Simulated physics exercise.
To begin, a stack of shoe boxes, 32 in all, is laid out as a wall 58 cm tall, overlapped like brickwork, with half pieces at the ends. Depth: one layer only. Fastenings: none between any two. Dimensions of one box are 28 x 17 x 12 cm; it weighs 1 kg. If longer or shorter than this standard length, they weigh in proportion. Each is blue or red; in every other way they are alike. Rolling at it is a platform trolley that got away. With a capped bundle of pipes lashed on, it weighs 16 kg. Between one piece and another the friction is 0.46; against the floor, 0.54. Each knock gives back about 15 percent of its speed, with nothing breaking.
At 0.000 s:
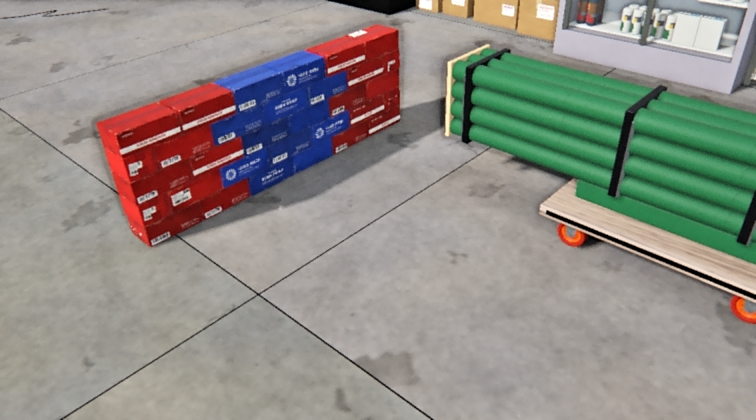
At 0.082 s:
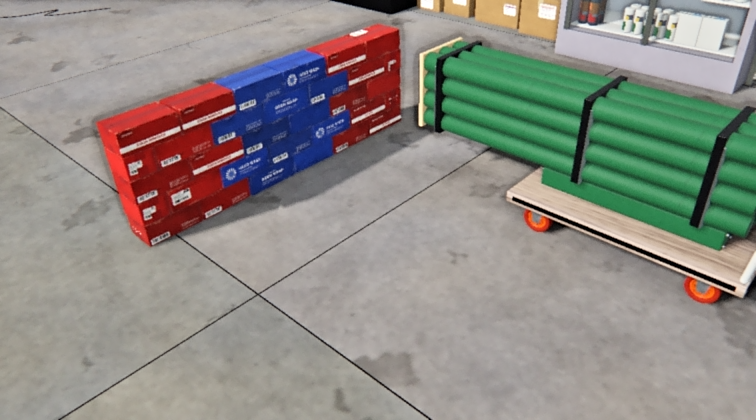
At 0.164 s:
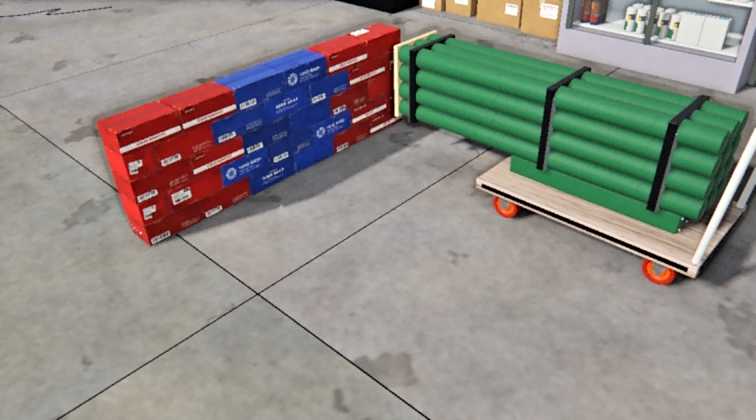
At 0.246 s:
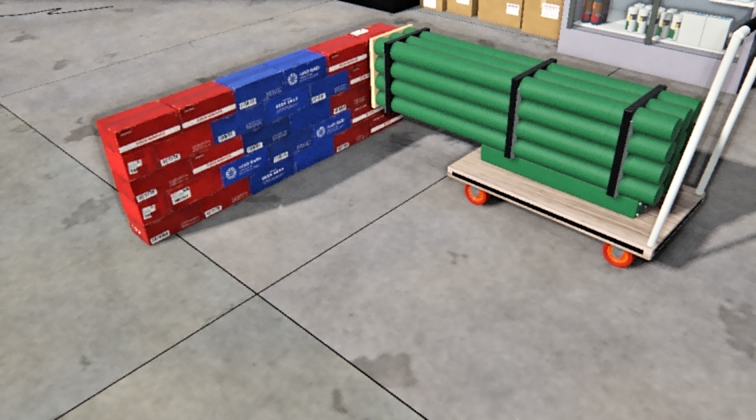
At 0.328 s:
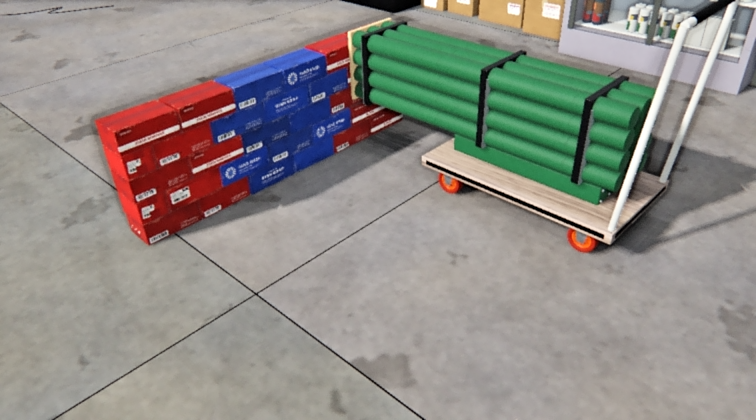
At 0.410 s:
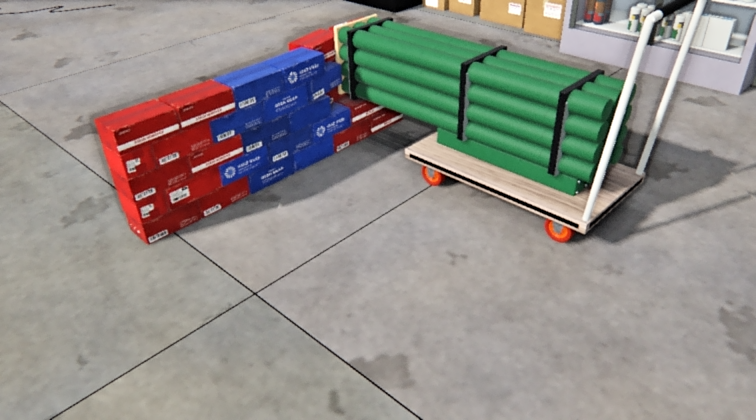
On a grey concrete floor, a low wall of stacked red and blue boxes stands still while a flat trolley carrying strapped green pipes rolls in from the right. The gap closes steadily, then the capped front of the pipes meets the wall's right end and pushes several boxes slightly out of line.
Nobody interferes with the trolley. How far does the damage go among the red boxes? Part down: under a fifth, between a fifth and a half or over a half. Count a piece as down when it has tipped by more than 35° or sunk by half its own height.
The total down comes to a fifth up to a half.
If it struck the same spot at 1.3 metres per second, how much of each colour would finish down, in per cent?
Down at the end: Red 30 per cent, blue 20 per cent.
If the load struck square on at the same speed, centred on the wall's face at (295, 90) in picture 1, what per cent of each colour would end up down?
Result - red: 10 %; blue: 70 %.
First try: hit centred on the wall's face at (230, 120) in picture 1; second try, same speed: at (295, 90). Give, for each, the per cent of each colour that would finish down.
For red it's 20 then 10 per cent, for blue 50 then 70 per cent.
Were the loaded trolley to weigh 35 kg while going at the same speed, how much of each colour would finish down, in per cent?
You'd get red 40 and blue 20 percent.
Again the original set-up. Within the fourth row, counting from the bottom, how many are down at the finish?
The number that finish down is 3.
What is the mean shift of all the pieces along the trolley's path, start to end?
It comes out to something like 25 centimetres.
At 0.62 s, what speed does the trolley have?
Something like 1.3 m/s, I'd say.
After 0.62 s, load 40 cm past the wall's line, still rolling; 6 of the 20 red boxes down (6 of 32 in all colours); top red box unmoved; top blue box 14° from how it stood.
After 1.02 s, load 78 cm past the wall's line, still rolling; 7 of the 20 red boxes down (9 of 32 in all colours); top red box unmoved; top blue box 28° from how it stood, 20 cm lower.
In the end (2.2 s), load 83 cm past the wall's line, still rolling; 8 of the 20 red boxes down (10 of 32 in all colours); top red box unmoved; top blue box upside down. That is 40 per cent. From the last view, middles, top red box near (198, 104), top blue box near (175, 131).
